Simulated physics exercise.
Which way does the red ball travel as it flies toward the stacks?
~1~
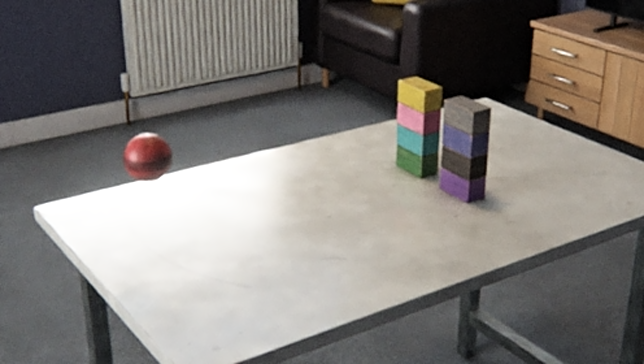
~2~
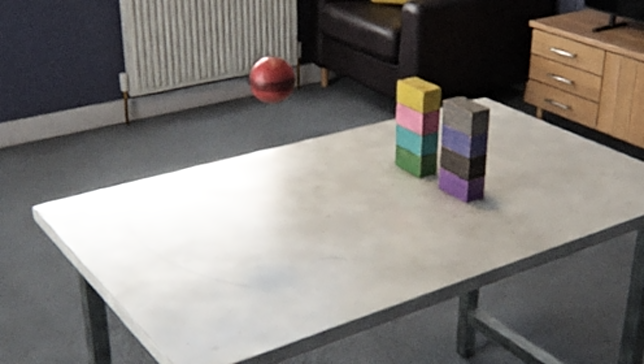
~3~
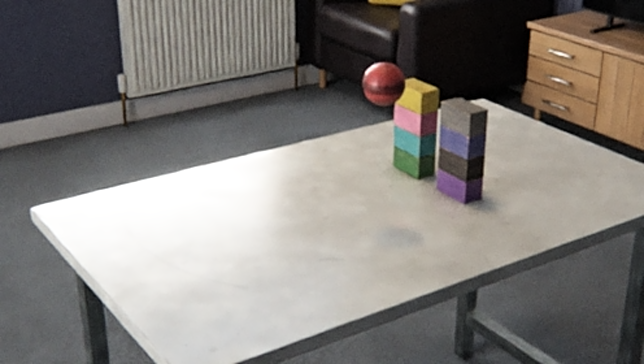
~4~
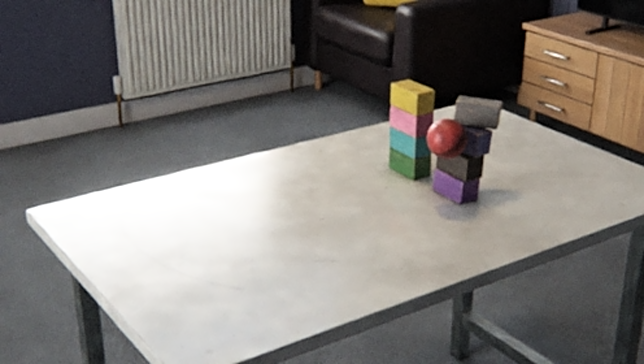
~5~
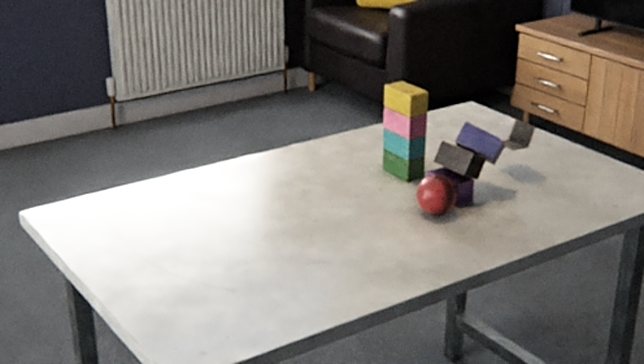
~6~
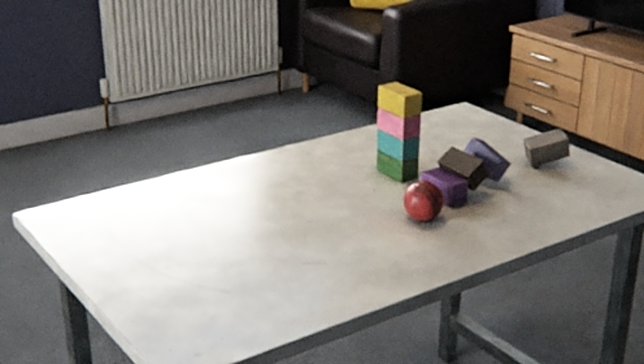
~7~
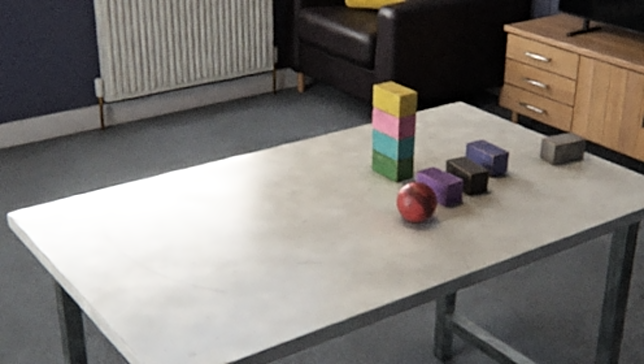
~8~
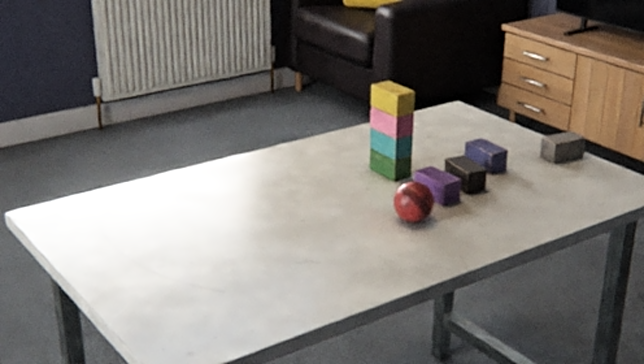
The red ball travels to the right, crossing above the table before it hits the stack with the grey block on top.
